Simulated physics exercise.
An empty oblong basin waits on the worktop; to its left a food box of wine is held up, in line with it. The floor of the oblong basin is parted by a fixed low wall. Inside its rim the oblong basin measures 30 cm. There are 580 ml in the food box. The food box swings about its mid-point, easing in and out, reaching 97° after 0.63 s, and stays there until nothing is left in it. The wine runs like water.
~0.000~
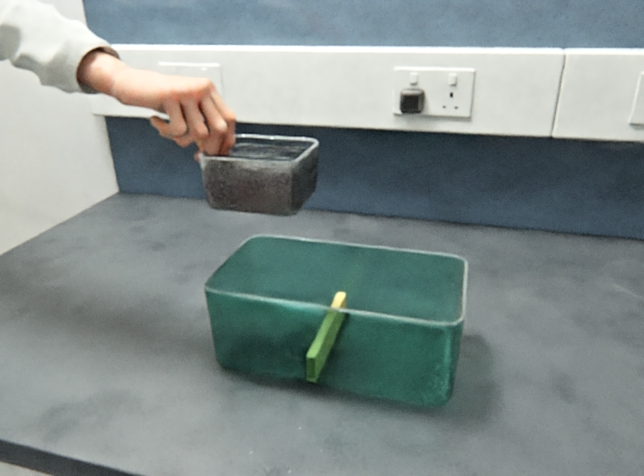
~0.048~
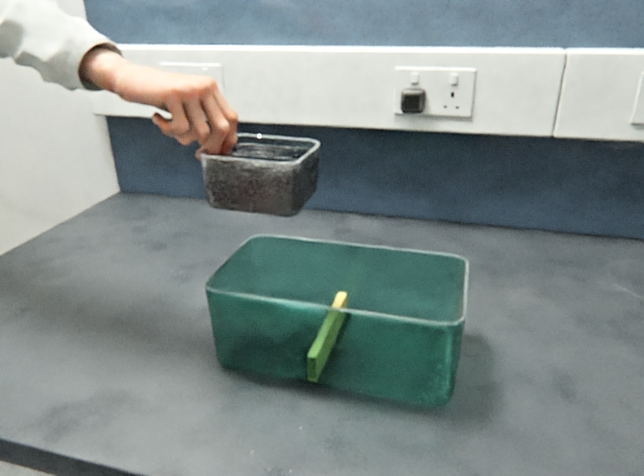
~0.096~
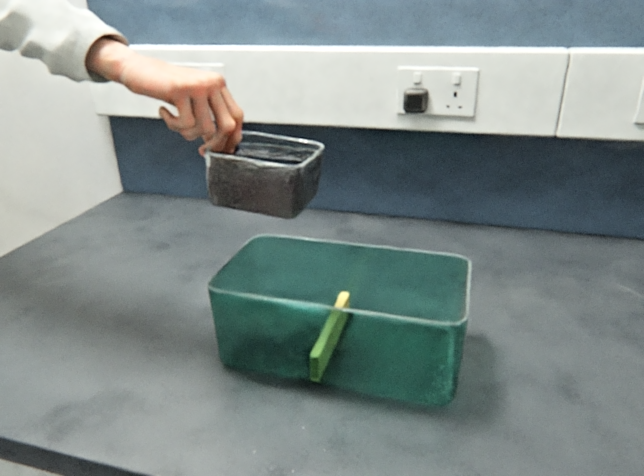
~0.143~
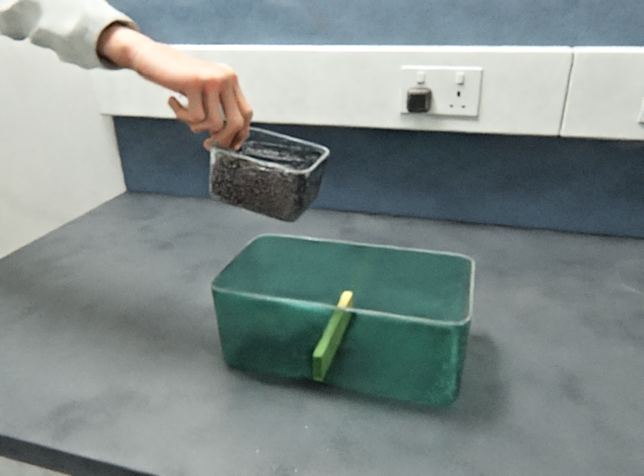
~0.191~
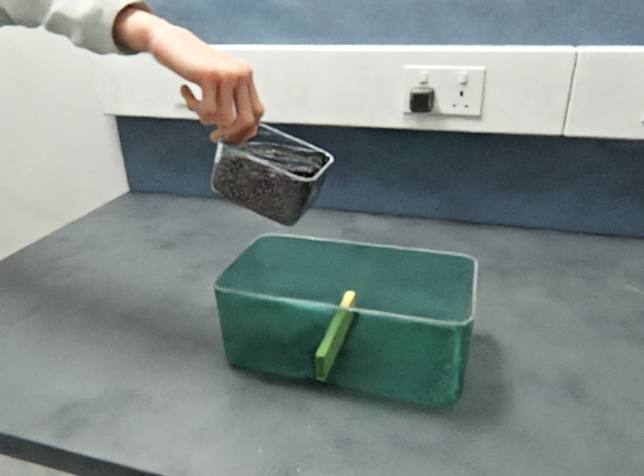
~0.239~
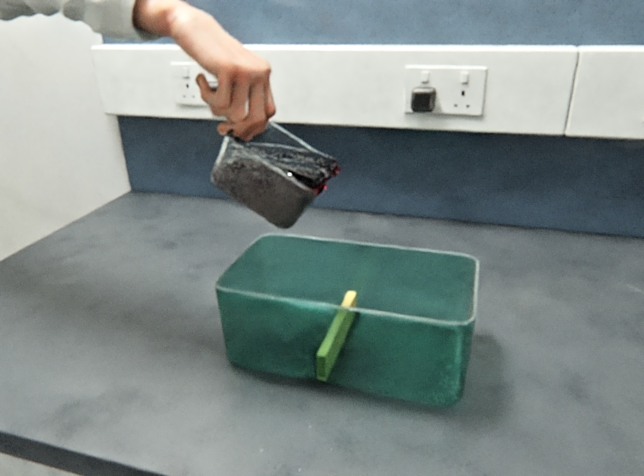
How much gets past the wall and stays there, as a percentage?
About 85 per cent.
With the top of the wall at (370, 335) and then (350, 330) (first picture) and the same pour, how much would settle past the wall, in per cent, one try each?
In turn about 35 and 65 per cent.
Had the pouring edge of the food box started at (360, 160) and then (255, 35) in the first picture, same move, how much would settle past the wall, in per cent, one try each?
First 90, then 70 per cent.
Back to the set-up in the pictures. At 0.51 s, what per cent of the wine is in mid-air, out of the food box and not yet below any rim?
About 40 per cent.
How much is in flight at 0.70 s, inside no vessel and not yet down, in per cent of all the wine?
Some 6 per cent.
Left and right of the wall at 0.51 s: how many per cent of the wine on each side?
Left about 0, right about 34.
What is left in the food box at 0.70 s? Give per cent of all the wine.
Some 7 per cent.
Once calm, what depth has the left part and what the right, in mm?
Some 4 mm on the left and 20 mm on the right.
By 0.51 s the tilt is 88° and 26 per cent is still to pour, 0 is left of the wall and 35 right of it.
By 0.70 s the tilt is 97° and 7 per cent is still to pour, 7 is left of the wall and 80 right of it.
By 0.91 s the tilt is 97° and 2 per cent is still to pour, 12 is left of the wall and 85 right of it.
By 1.13 s the tilt is 97° and 0 per cent is still to pour, 14 is left of the wall and 85 right of it.
At rest 14 per cent lies left of the wall, 85 right of it and 1 outside.
